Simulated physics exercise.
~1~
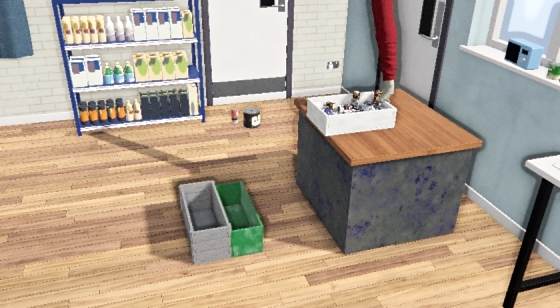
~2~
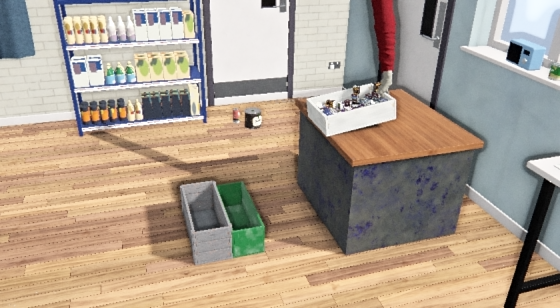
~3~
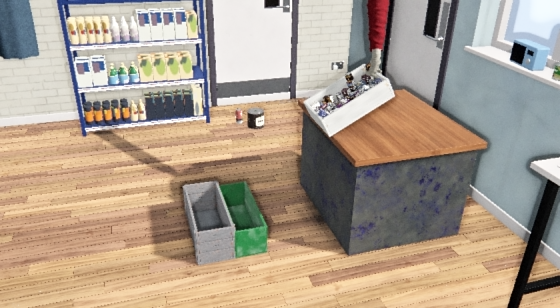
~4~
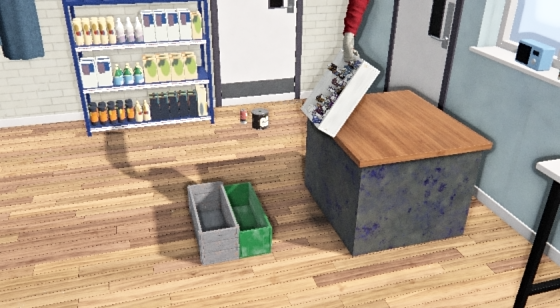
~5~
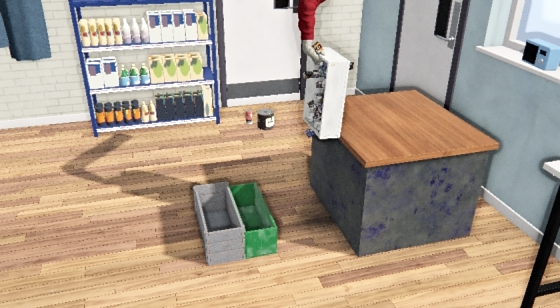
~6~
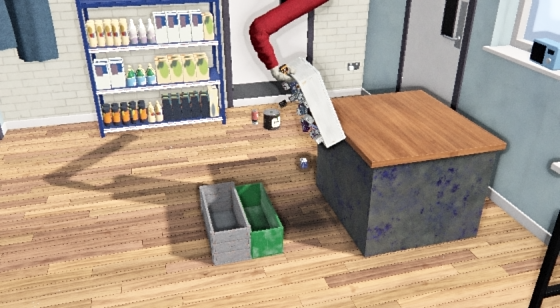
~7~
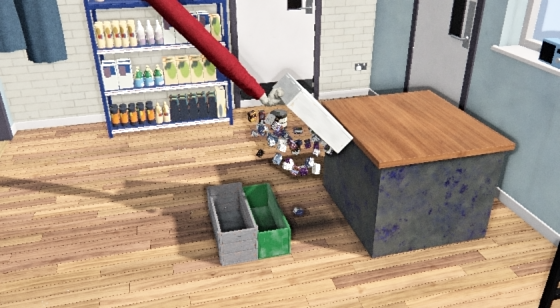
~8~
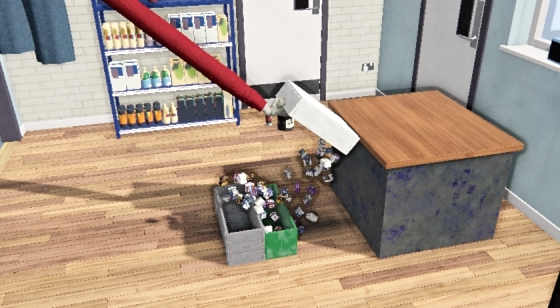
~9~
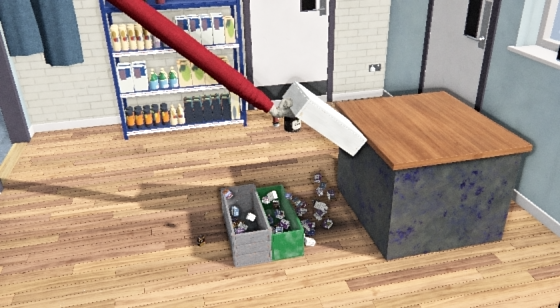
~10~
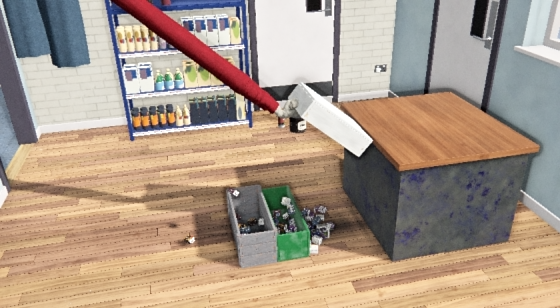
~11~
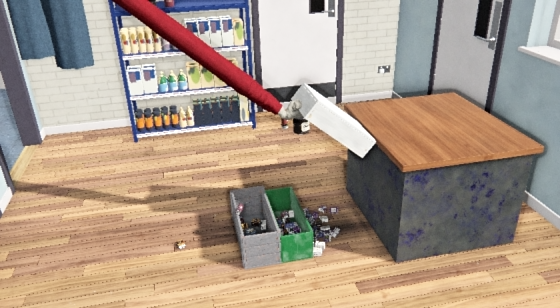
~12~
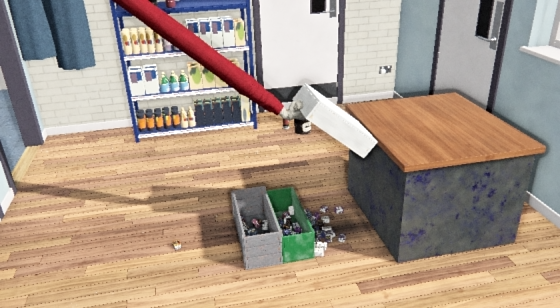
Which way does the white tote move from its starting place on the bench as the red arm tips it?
It moves to the left, toward the edge of the bench nearest the green tote and grey box.
In a bright room with a wooden floor, seen from above and in front, a white tote full of small cartons sits on a dark bench with a wooden top. An empty grey box and a green tote stand side by side on the floor to the left, with stocked shelves behind. A red arm tips the white tote leftward over the bench's edge until it is steeply upside down, while the view pans slightly left. The cartons tumble out in a loose stream. Some land in the green tote and grey box, but many pile on the floor between the green tote and the bench, and one lies alone left of the grey box.
